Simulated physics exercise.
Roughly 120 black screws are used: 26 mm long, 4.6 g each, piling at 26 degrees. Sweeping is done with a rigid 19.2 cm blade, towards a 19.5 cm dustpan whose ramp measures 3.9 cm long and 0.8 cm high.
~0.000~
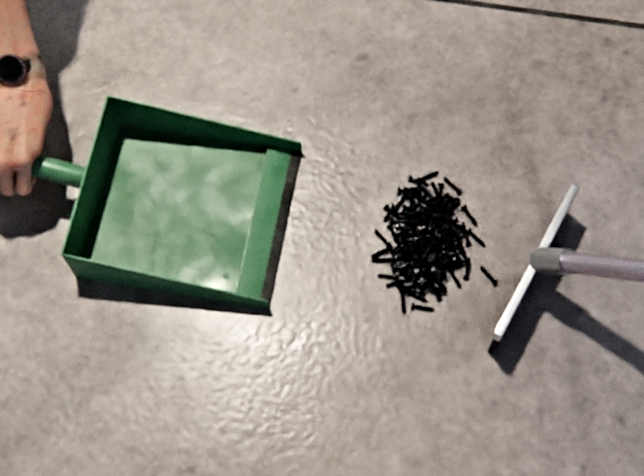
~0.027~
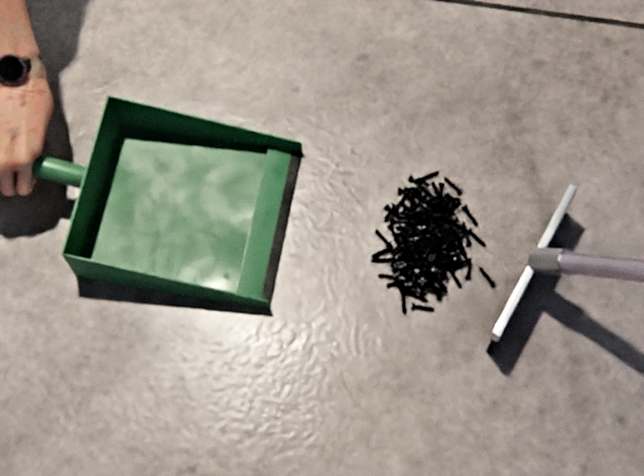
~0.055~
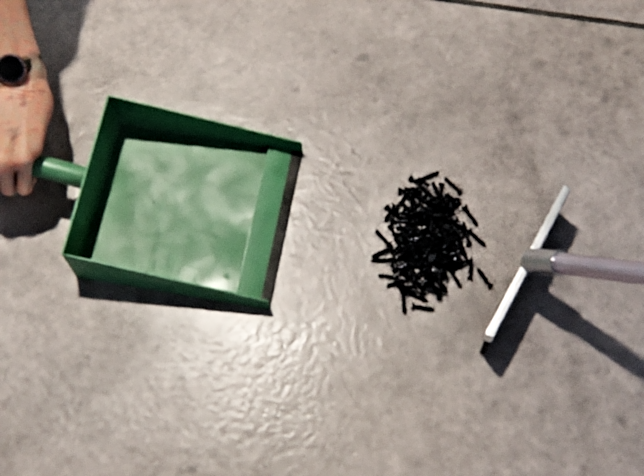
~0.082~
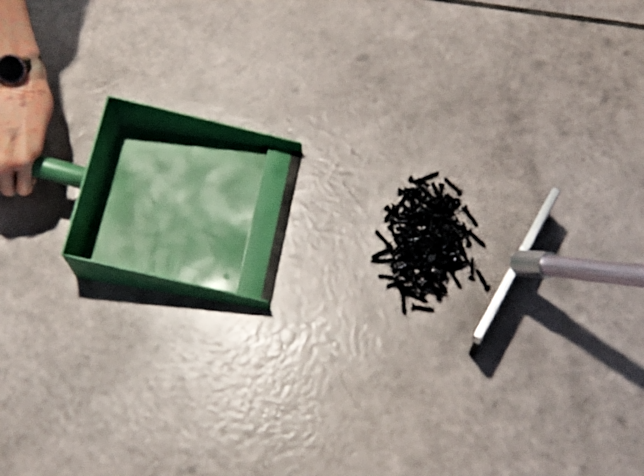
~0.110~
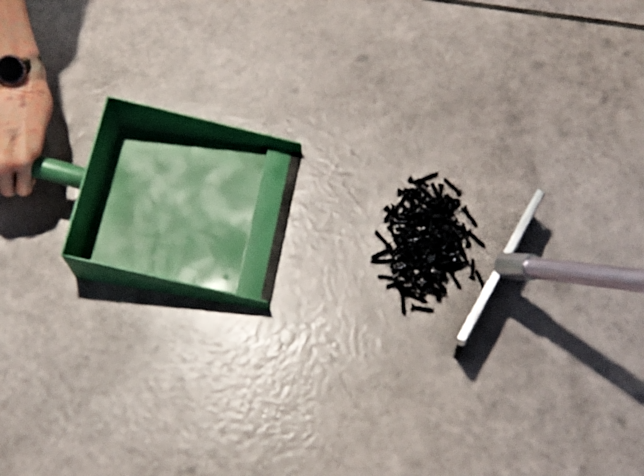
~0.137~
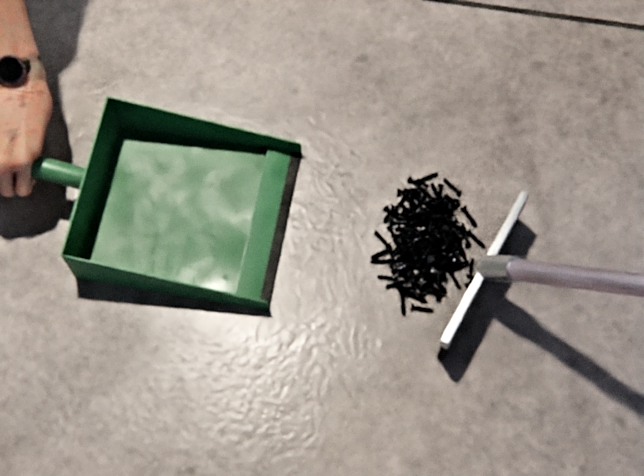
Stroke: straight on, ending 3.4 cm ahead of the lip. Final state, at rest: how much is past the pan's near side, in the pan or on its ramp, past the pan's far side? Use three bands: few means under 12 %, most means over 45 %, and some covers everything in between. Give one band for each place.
Near side: Few, pan: Few, far side: Few.
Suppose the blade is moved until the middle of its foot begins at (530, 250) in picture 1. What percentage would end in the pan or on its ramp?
I'd put it at around 0 per cent.
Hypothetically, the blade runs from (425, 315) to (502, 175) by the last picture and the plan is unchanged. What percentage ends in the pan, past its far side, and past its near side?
The pan gets 25, the far side 20 and the near side 0.
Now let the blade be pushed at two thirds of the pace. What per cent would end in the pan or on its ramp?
It would be around 0 per cent.
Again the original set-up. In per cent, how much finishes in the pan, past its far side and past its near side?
Near side 0 %, pan 0 %, far side 5 %.
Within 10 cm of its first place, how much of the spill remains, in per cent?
50 percent, roughly.
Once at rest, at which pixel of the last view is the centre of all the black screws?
In the last view, approximately (341, 219).
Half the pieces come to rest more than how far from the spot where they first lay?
Roughly 10 cm.
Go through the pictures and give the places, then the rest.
Blade from (498, 335) to (572, 193), moved 0.0 cm, 0 of the pieces shifted so far; middle of the pieces at (429, 241); pan at (175, 211), in the first frame.
Blade from (496, 335) to (571, 193), moved 0.2 cm, 0 of the pieces shifted so far; middle of the pieces at (429, 241), in the second frame.
Blade from (489, 336) to (564, 194), moved 0.9 cm, 1 of the pieces shifted so far; middle of the pieces at (430, 241), in the third frame.
Blade from (478, 338) to (553, 196), moved 2.1 cm, 2 of the pieces shifted so far; middle of the pieces at (429, 241), in the fourth frame.
Blade from (462, 340) to (538, 198), moved 3.8 cm, 2 of the pieces shifted so far; middle of the pieces at (429, 242), in the fifth frame.
Blade from (445, 343) to (522, 200), moved 5.5 cm, 2 of the pieces shifted so far; middle of the pieces at (429, 242); pan at (175, 212). Its pace works out near 0.63 m/s, heading 17 degrees towards the viewer's side, in the sixth frame.
After 0.28 s, middle of the blade 14 cm from the lip; 0 % over the lip, far side 0 %, near side 0 %.
Then, at 0.37 s, middle of the blade 8 cm from the lip; 0 % over the lip, far side 0 %, near side 0 %.
After 0.60 s, middle of the blade 7 cm from the lip; 0 % over the lip, far side 0 %, near side 0 %.
By 1.1 s all is still; near side 0 %, pan 0 %, far side 5 %, in front of the lip or behind the blade 95 %.
